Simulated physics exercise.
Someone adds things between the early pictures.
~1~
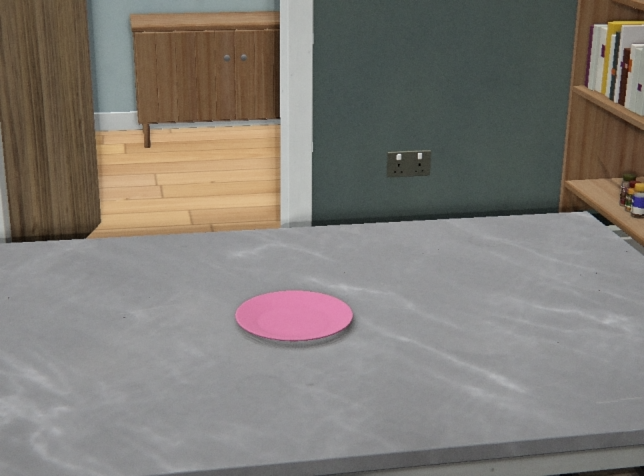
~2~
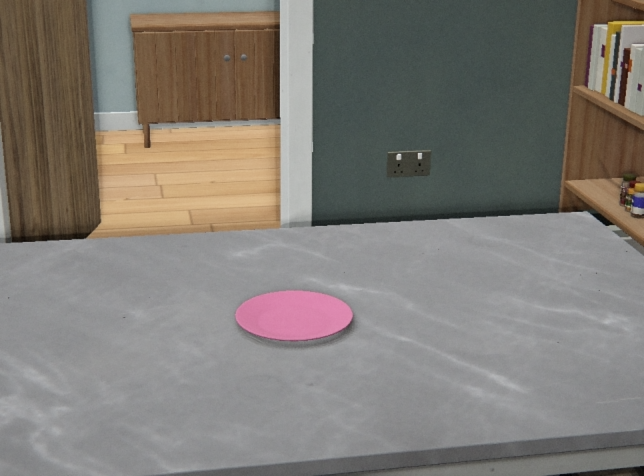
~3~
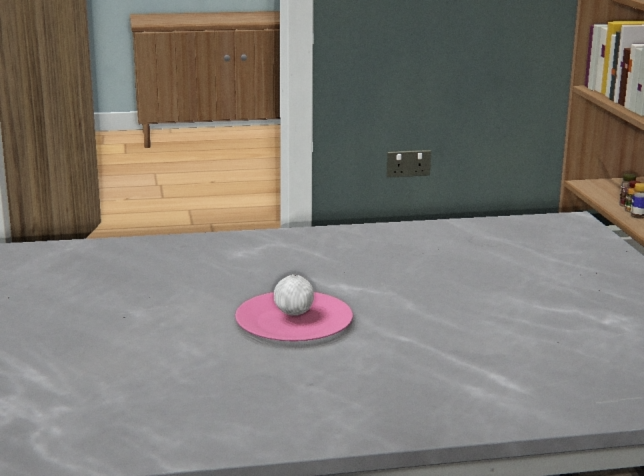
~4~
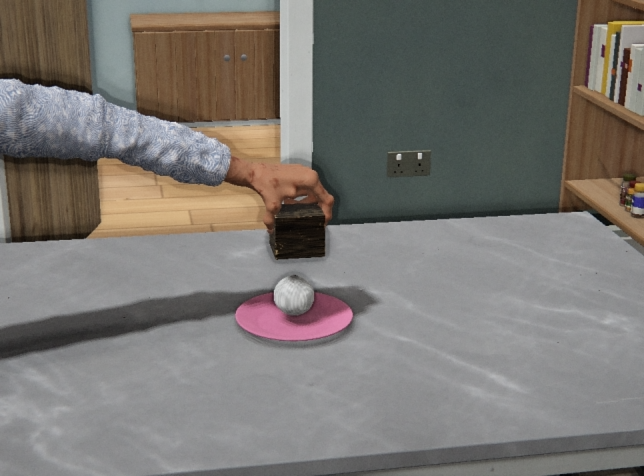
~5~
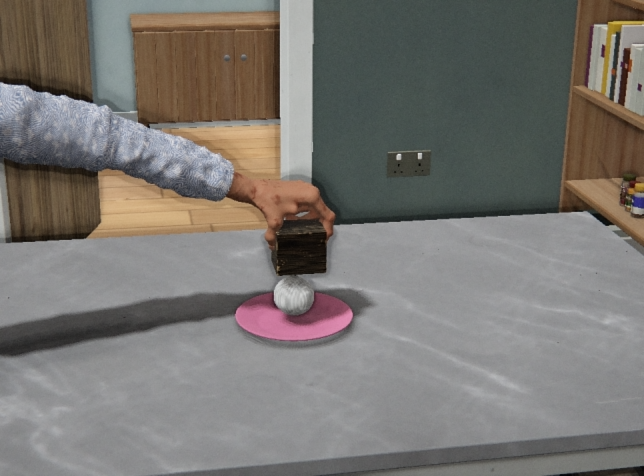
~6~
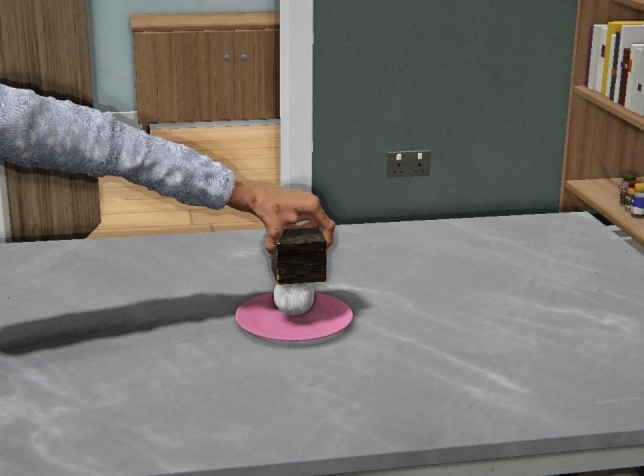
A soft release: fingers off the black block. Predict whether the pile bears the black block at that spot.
My prediction: Unsteady.
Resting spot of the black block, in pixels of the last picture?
Look around (406, 296) in the final frame.
Then, 0.40 s later than the last frame, black block now fallen.
Then, 0.60 s later than the last frame, things are still on the move.
Then, 1.40 s later than the last frame, nothing new.
When it is over, fallen, black block; the other 2 as before. End places, in pixels of the last picture, black block near (406, 296). The pile comes apart.
